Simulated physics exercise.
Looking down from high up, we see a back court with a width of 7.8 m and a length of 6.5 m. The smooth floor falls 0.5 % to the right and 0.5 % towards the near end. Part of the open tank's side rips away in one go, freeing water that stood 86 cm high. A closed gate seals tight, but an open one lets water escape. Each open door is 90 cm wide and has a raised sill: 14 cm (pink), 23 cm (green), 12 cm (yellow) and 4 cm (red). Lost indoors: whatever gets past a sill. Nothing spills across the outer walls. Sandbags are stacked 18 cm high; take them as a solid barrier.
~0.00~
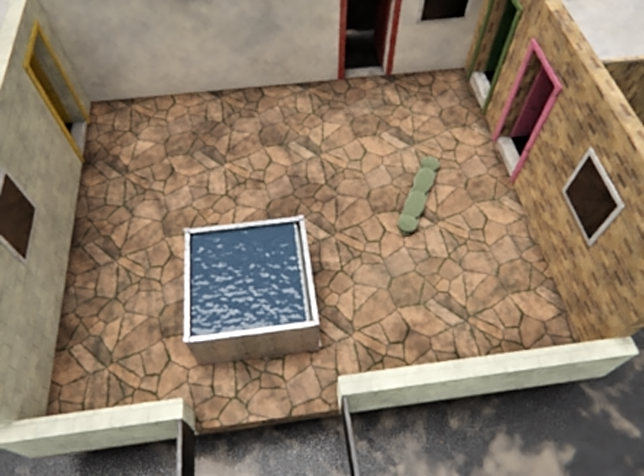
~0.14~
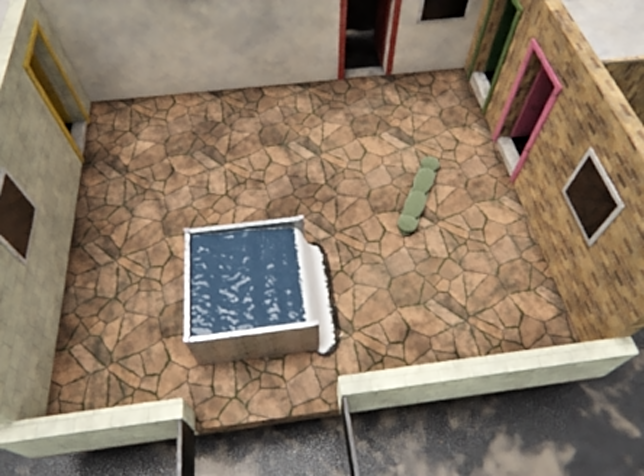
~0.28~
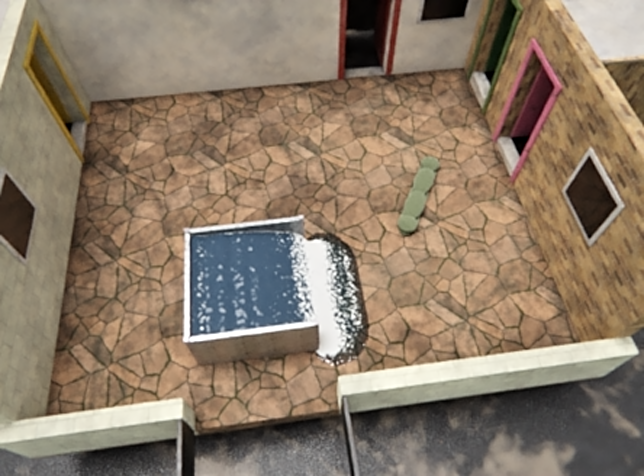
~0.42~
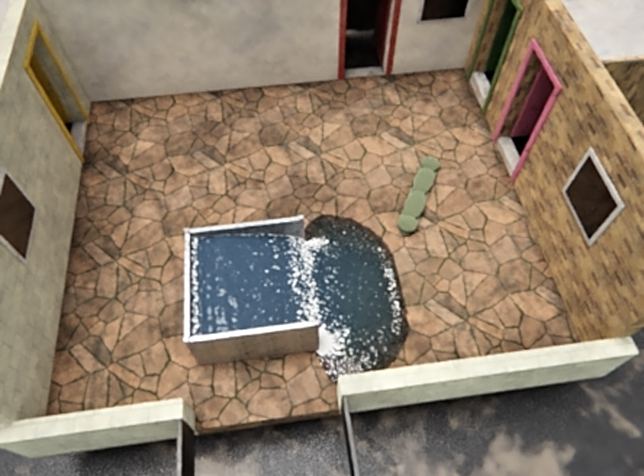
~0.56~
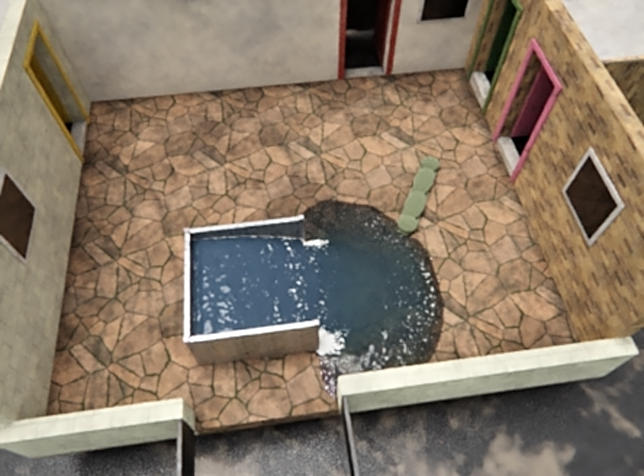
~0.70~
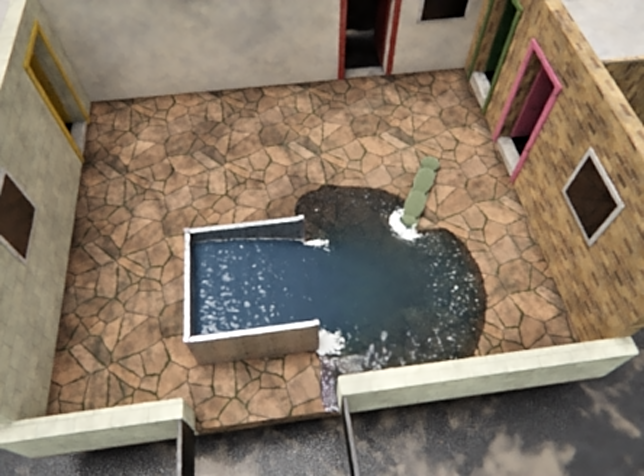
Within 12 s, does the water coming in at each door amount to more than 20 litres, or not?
In order: The pink door will not let too much through. The green door will not let too much through. The yellow door will not let too much through. The red door will let too much through.
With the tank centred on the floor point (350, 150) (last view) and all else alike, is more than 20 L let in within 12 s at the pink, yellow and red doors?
Pink gets more than that, yellow gets no more than that, red gets more than that.
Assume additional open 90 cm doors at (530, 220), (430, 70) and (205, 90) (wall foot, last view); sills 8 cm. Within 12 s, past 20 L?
Door 1: Higher; door 2: Higher; door 3: Lower.
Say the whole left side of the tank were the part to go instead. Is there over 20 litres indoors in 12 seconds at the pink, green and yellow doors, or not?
Note: Pink short of the mark, green short of the mark, yellow short of the mark.
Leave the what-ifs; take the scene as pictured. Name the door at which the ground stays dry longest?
Door: Yellow.
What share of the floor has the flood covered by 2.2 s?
I'd guess around 35 %.
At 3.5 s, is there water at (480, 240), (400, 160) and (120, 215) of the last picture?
In turn: Wet, under water, dry.
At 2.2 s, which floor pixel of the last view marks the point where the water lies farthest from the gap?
That would be close to (433, 81).
After 1.4 s water covers 30 % of the floor and is deepest (50 cm) near (585, 357); pink door not reached, green door not reached, yellow door not reached, red door not reached.
After 2.2 s water covers 35 % of the floor and is deepest (50 cm) near (585, 357); pink door 11 cm at the sill, 0 L in, green door not reached, yellow door not reached, red door not reached.
After 3.5 s water covers 45 % of the floor and is deepest (26 cm) near (439, 365); pink door 12 cm at the sill, 0 L in, green door 8 cm at the sill, 0 L in, yellow door not reached, red door 9 cm at the sill, 7 L in.
After 7.0 s water covers 70 % of the floor and is deepest (14 cm) near (434, 162); pink door 9 cm at the sill, 1 L in, green door 13 cm at the sill, 1 L in, yellow door not reached, red door 7 cm at the sill, 79 L in.
After 12.0 s water covers 95 % of the floor and is deepest (8 cm) near (513, 297); pink door 6 cm at the sill, 1 L in, green door 5 cm at the sill, 1 L in, yellow door 6 cm at the sill, 0 L in, red door 4 cm at the sill, 94 L in.
